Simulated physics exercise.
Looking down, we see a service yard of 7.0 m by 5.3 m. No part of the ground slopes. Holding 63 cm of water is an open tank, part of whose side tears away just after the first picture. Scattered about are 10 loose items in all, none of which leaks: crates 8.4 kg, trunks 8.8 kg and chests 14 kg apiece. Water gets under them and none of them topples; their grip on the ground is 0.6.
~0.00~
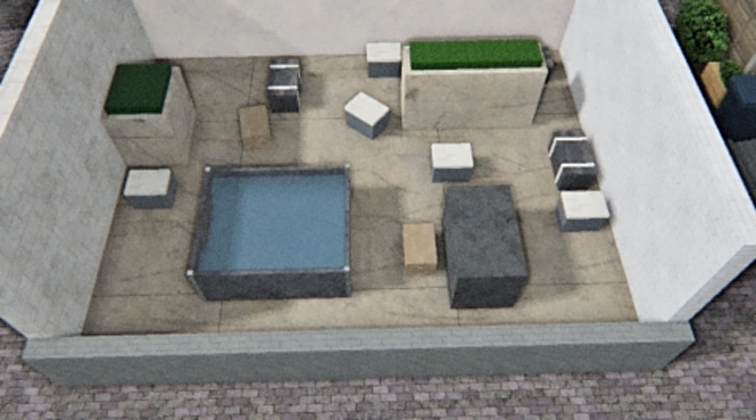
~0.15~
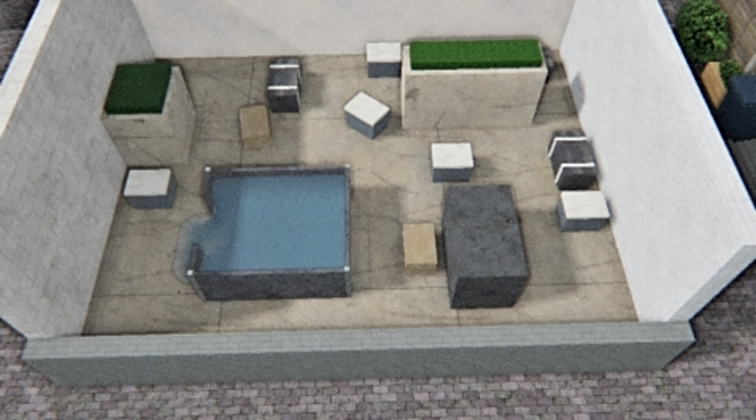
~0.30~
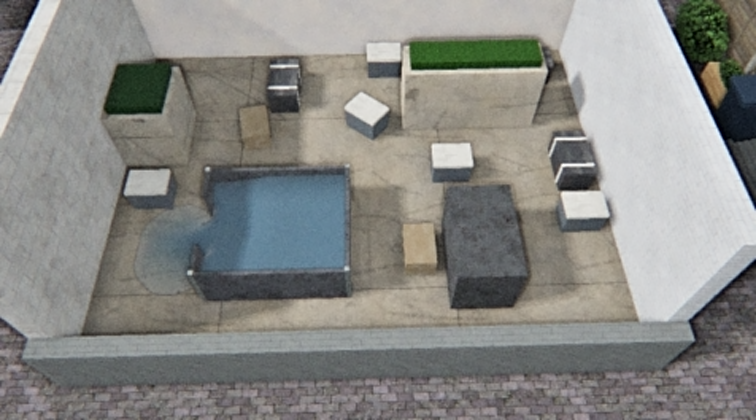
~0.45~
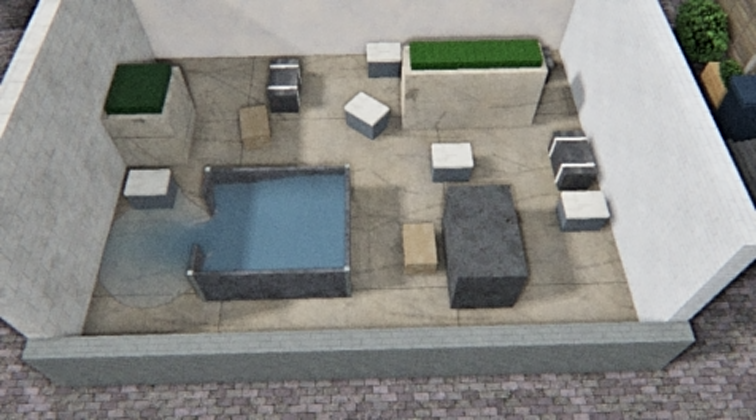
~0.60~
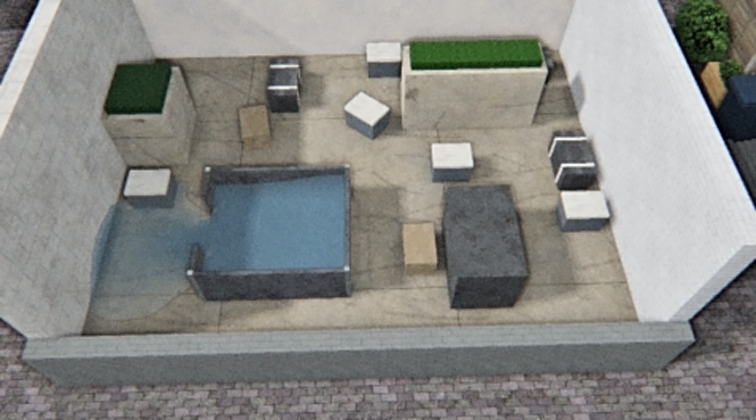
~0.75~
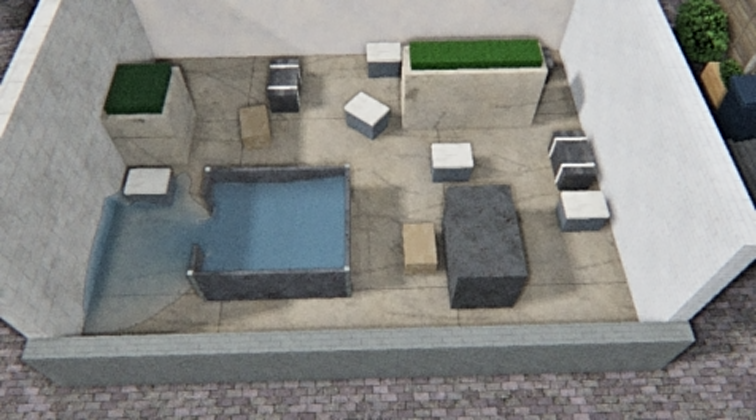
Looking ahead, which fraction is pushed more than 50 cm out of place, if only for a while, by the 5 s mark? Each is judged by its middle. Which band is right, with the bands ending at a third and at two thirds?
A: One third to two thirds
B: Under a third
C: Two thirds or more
Answer: B.
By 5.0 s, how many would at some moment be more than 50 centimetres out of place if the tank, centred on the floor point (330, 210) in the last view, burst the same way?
The count would be 1.
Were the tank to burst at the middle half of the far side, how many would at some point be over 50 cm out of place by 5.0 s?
That would give 5.
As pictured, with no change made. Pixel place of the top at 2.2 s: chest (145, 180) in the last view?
(215, 165), roughly.
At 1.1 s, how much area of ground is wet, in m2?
6.0 m2.
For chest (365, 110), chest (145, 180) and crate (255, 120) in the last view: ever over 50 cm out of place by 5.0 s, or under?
Well, in turn that's not reaching it, topping it, topping it.
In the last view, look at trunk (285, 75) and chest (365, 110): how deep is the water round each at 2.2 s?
First roughly 0 cm, second roughly 0 cm.
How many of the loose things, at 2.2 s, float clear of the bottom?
The count is 0.
After 1.1 s 0 of 10 are over 50 cm from their spots; 0 afloat.
After 2.2 s 1 of 10 are over 50 cm from their spots; 0 afloat.
After 3.5 s 2 of 10 are over 50 cm from their spots; 0 afloat.
After 5.0 s 2 of 10 are over 50 cm from their spots, and 2 have been at some point; 0 afloat.
